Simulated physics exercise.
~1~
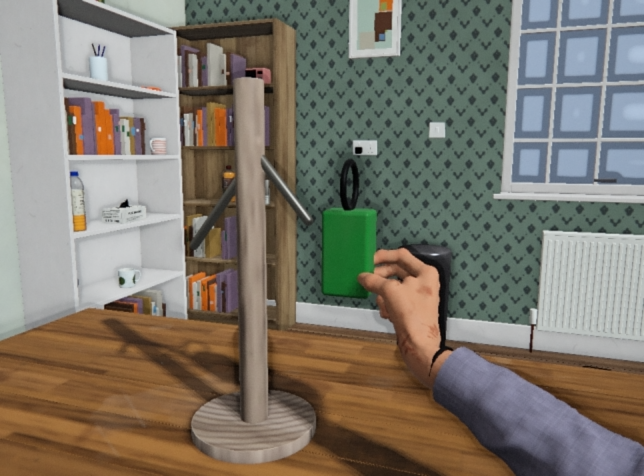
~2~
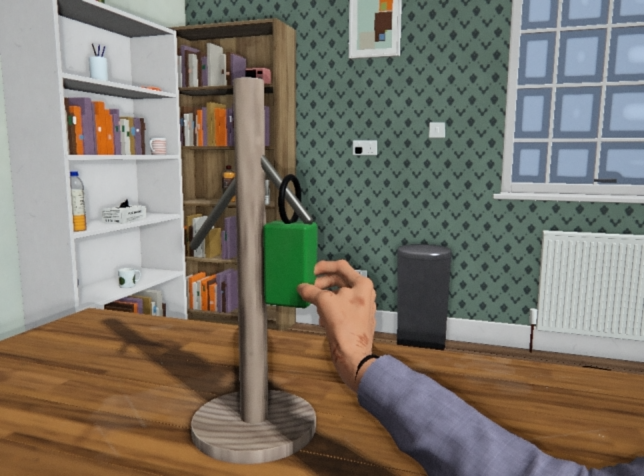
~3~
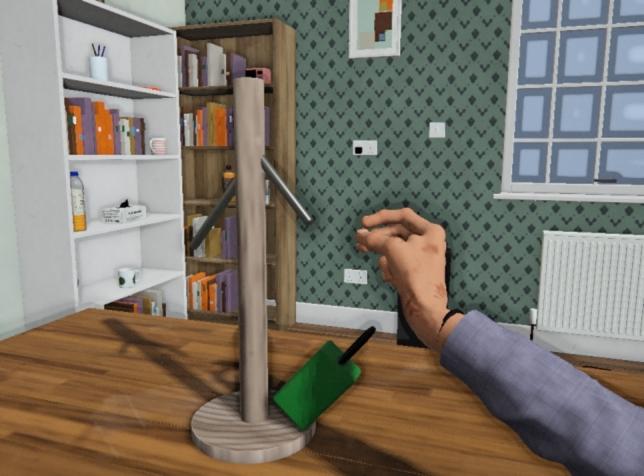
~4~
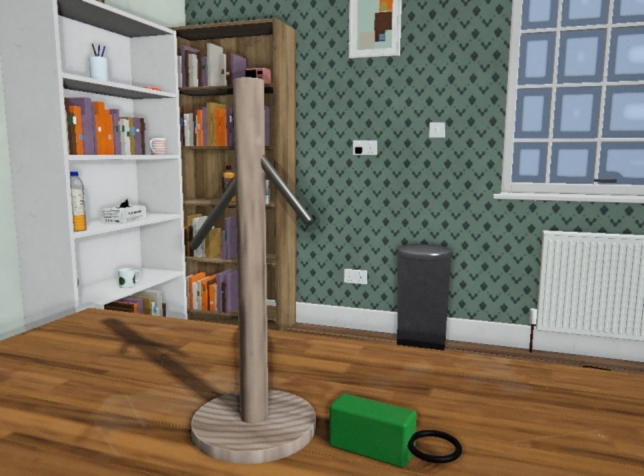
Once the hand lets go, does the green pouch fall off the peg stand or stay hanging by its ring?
The green pouch falls off. It drops beside the stand and ends up lying on the wooden table with its ring to the right.
A hand moving a green pouch left to a wooden peg stand and letting go, the pouch dropping onto the table.
